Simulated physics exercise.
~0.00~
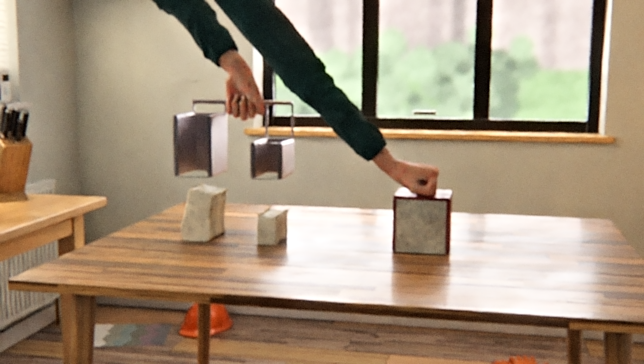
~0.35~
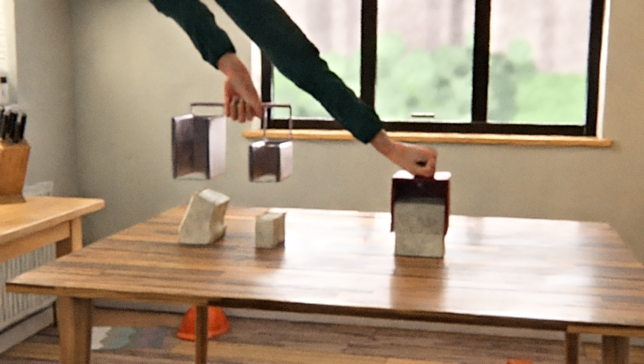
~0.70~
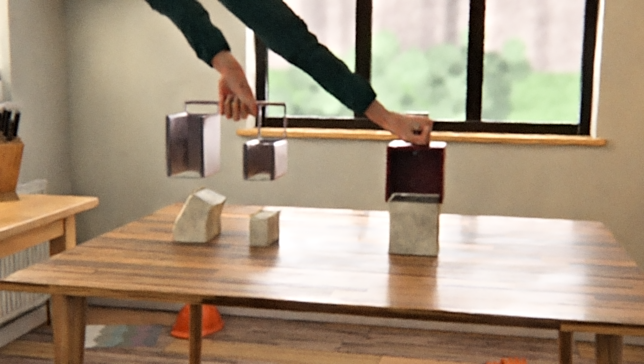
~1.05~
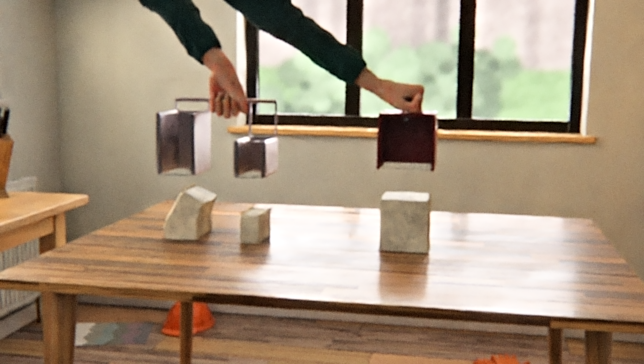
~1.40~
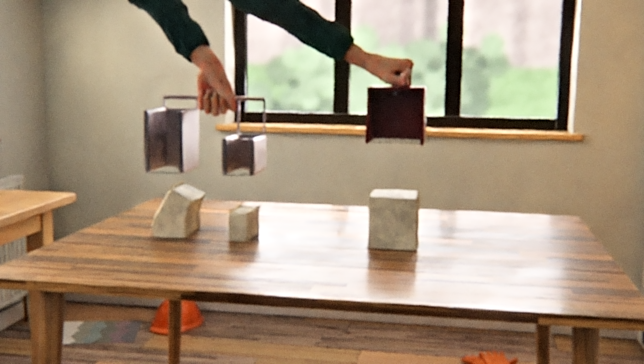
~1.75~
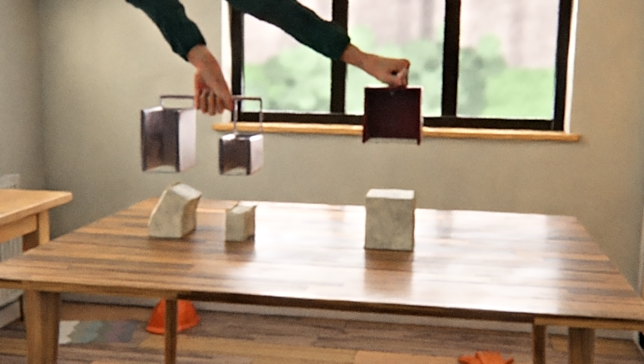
On a wooden table by a window, one hand held two open metal tins above two small pale blocks while the other lifted a dark red tin straight up, uncovering a larger pale block that stayed standing, square and nearly full height.
